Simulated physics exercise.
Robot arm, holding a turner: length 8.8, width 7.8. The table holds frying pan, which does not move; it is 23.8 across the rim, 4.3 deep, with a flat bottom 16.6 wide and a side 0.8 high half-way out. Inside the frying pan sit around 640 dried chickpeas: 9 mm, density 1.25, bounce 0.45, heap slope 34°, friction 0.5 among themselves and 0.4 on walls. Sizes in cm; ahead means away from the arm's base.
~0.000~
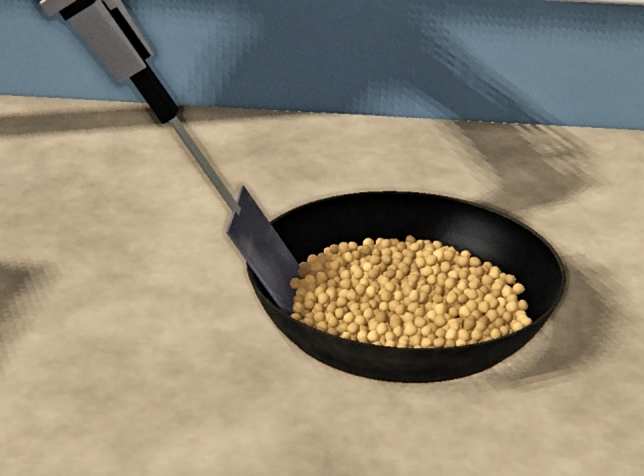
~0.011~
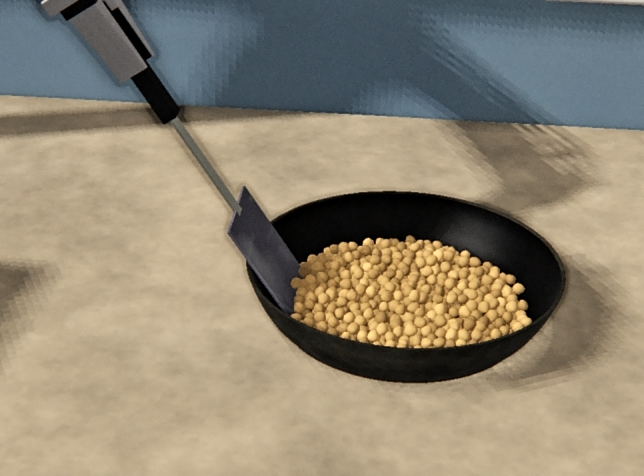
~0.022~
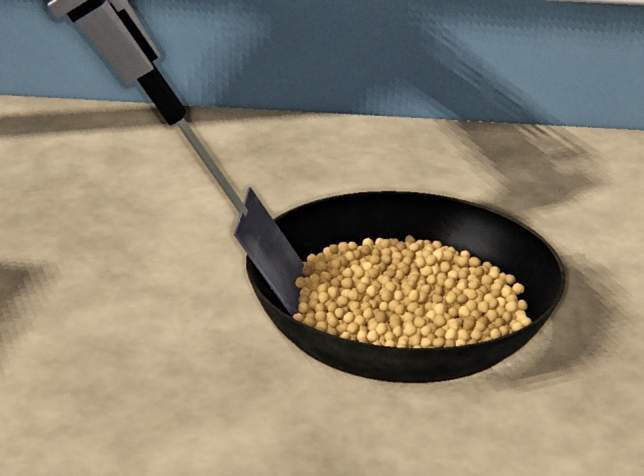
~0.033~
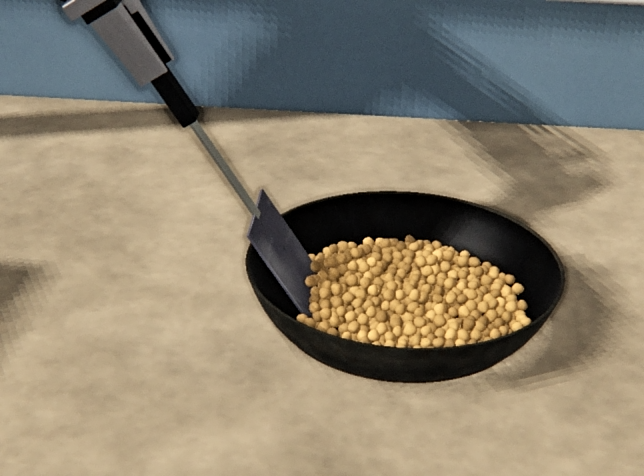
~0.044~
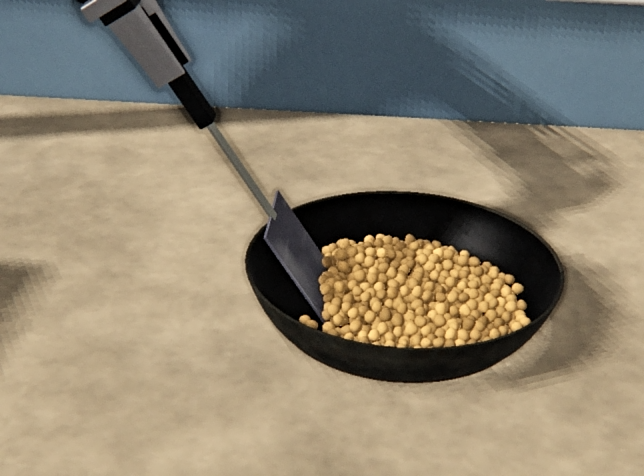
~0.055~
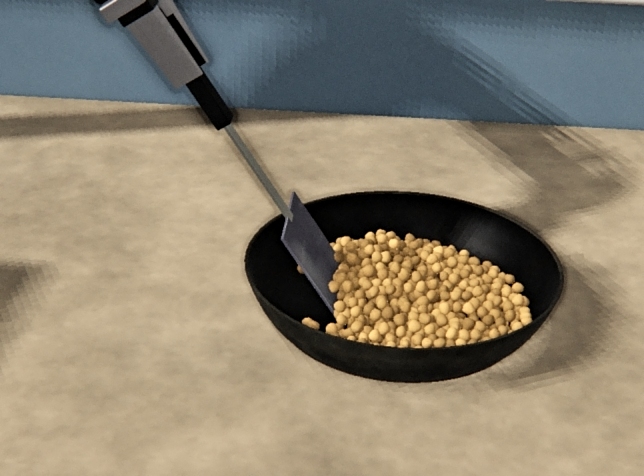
A robot arm held a turner at the left side of a black frying pan full of chickpeas, still at first, then slid it slowly right, pushing the chickpeas into a slightly higher heap.
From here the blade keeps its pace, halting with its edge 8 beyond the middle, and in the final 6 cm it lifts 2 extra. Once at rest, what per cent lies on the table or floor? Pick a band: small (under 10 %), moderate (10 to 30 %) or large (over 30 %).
The share is moderate, 10 to 30 %.
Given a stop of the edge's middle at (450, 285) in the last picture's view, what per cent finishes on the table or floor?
5 %.
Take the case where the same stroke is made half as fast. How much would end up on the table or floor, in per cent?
In that case, around 5 per cent would end on the table or floor.
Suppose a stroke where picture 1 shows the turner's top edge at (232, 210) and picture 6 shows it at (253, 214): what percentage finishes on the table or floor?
Roughly 0 percent ends up there.
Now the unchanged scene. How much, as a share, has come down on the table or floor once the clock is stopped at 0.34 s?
15 %.
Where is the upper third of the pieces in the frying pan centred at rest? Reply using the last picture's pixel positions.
Roughly (511, 297).
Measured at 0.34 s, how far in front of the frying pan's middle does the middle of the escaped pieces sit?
Roughly 22 cm.
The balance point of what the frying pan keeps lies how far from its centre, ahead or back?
Ahead, by about 4.0 cm.
By 0.09 s, sloping 57°, highest piece 7 above the table; 644 in the frying pan.
By 0.12 s, sloping 57°, highest piece 8 above the table; 644 in the frying pan.
By 0.34 s, sloping 57°, highest piece 10 above the table; 530 in the frying pan, 100 on the table or floor, 14 on the blade or in flight.
By 1.39 s, sloping 57°, highest piece 5 above the table; 530 in the frying pan, 114 on the table or floor.
Final count, 530 in the frying pan, 114 on the table or floor. That is 18 % on the table or floor.
